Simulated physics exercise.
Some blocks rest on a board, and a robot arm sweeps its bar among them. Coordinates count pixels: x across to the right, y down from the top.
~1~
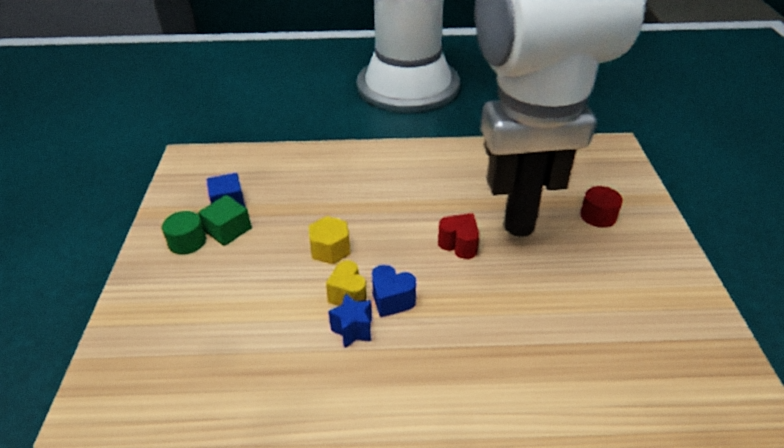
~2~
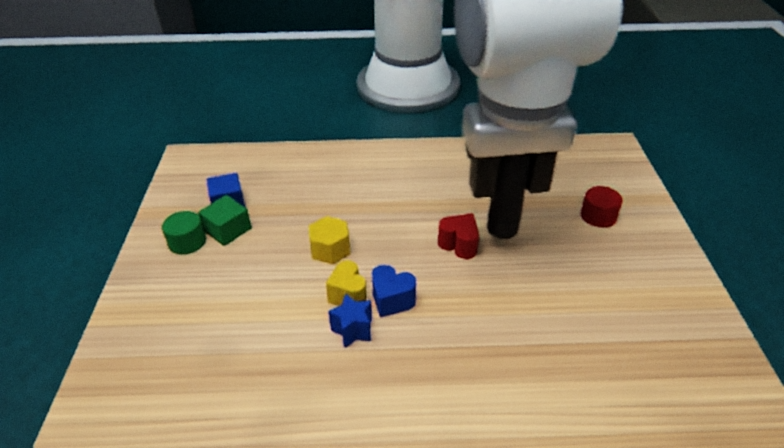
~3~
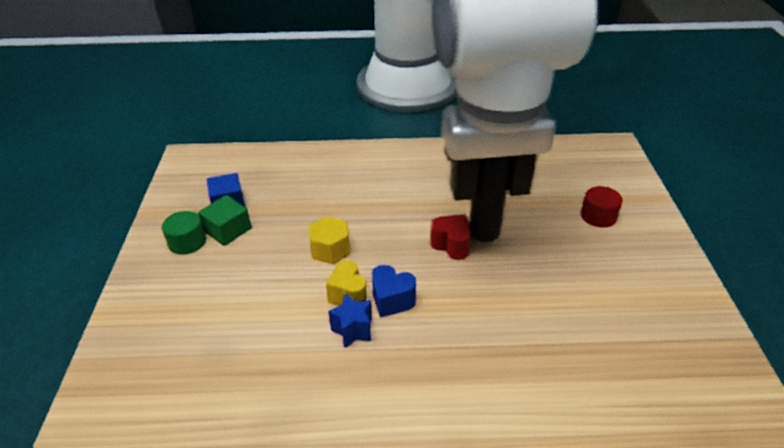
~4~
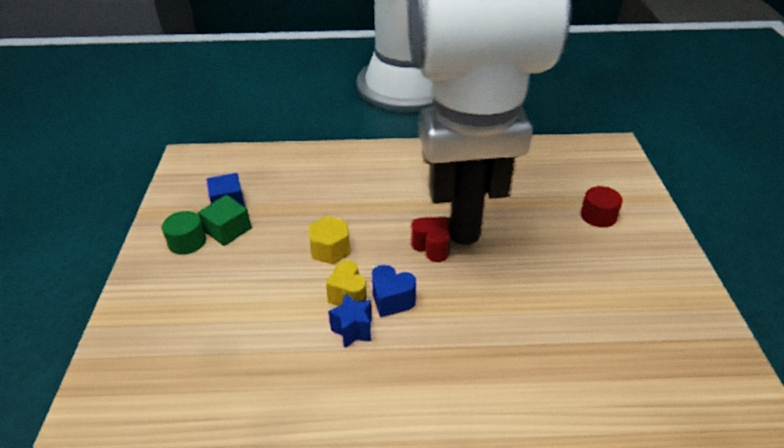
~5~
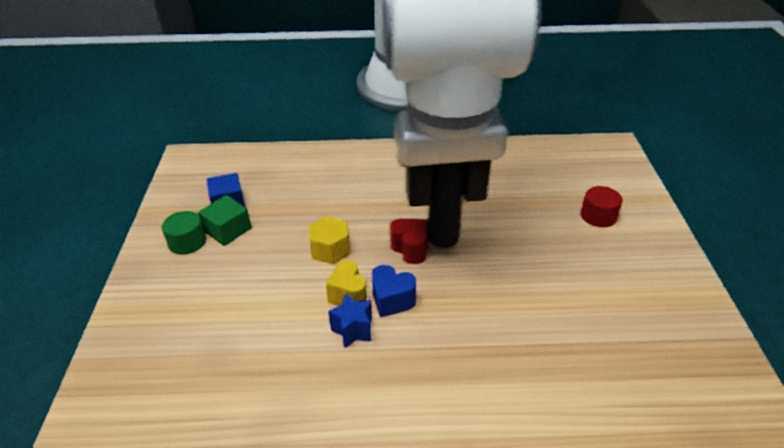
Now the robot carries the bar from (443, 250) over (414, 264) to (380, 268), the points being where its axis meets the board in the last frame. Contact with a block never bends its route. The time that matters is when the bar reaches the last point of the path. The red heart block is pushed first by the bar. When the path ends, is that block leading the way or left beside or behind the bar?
The bar loses it on the way.
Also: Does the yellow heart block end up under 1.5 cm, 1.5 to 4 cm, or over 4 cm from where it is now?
It ends within 1.5 cm of its spot.
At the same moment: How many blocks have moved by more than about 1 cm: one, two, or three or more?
One block moves more than 1 cm.
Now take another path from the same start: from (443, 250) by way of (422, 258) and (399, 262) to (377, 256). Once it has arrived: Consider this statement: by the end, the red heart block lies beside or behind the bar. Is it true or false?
The statement is incorrect.
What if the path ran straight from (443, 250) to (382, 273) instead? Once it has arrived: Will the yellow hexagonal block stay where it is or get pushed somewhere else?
Here's my answer: The yellow hexagonal block remains in position.
What follows on the original path. Halfway along, bar at (414, 252); red heart block at (386, 231), turned 30° clockwise.
At the end, bar at (380, 256); yellow heart block unmoved; blue heart block unmoved; red heart block at (369, 227), turned 60° clockwise.
